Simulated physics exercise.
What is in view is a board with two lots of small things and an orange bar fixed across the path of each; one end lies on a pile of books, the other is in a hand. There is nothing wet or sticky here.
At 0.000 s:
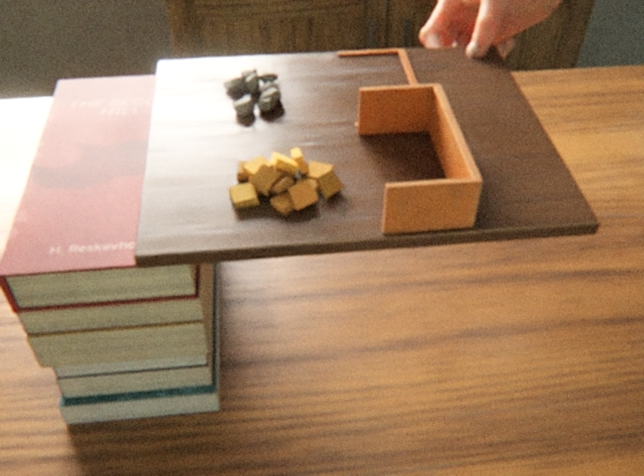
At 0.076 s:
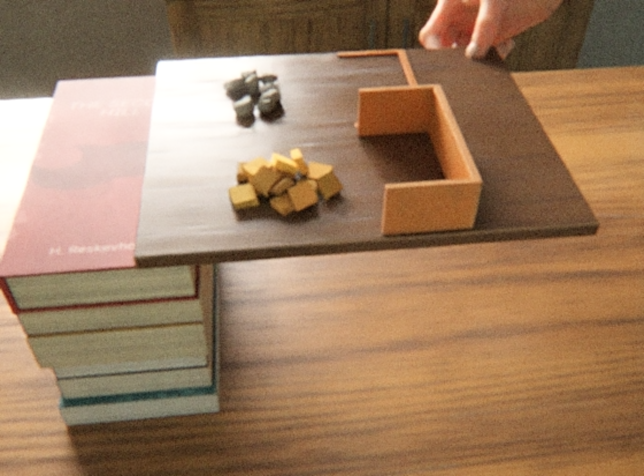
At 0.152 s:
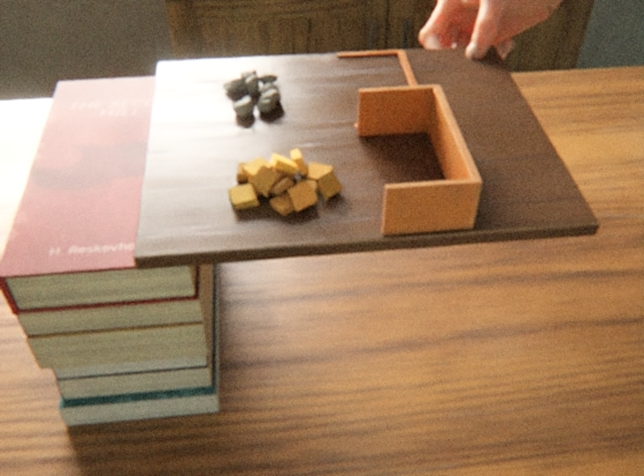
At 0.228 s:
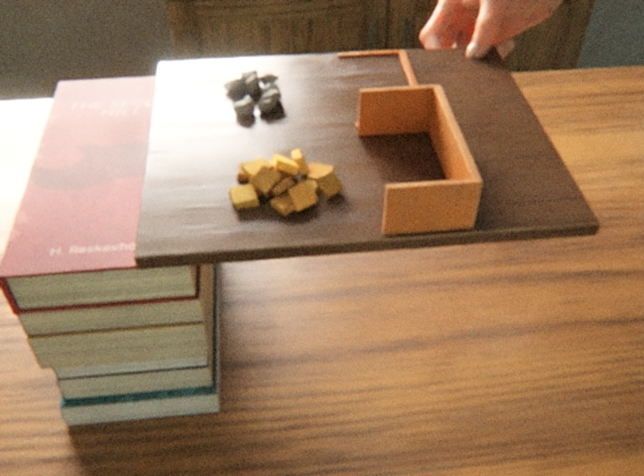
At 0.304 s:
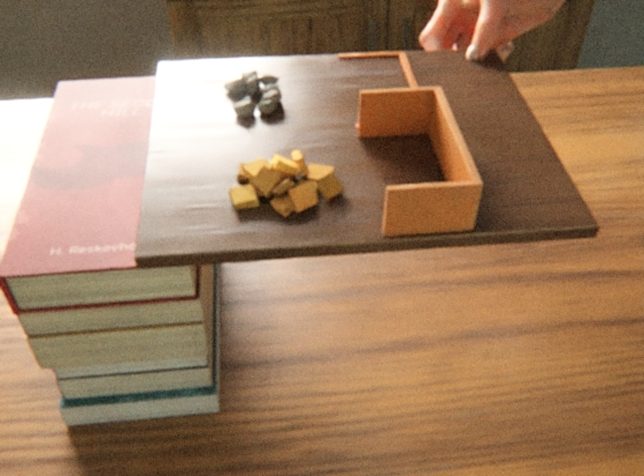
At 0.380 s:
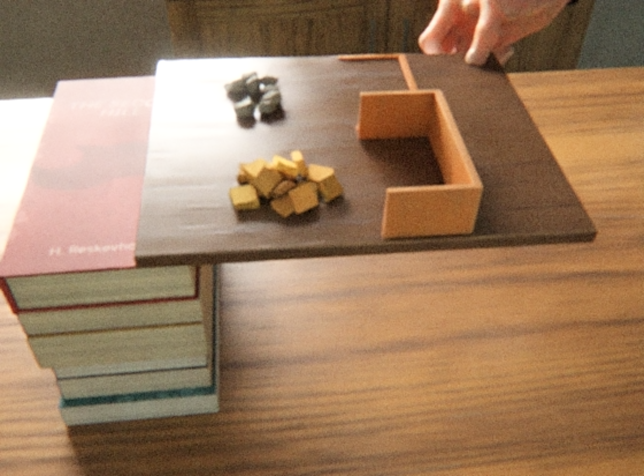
At first, a dark board lies level, its left end on a stack of books and its far right corner held by a hand, with yellowish chunks in front, dark bits behind, and orange barriers to their right. Then the hand lowers its end very slightly, while both piles stay still.
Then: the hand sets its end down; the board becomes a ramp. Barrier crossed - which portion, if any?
Nearer portion not crossed, farther portion crossed.
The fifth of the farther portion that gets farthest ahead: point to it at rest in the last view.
It comes to rest around (539, 245) in the last picture.
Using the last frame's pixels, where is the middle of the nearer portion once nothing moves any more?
Around (364, 277) in the last picture.
By 1.01 s, board sloping at 16°; nearer portion where it was; farther portion where it was.
By 1.68 s, board sloping at 32°; nearer portion has reached its bar; farther portion on its way down.
By 2.47 s, board resting at 40°; nearer portion has reached its bar; farther portion every one past its bar.
When it is over (3.0 s), board resting at 40°; nearer portion gathered behind its bar; farther portion every one past its bar.
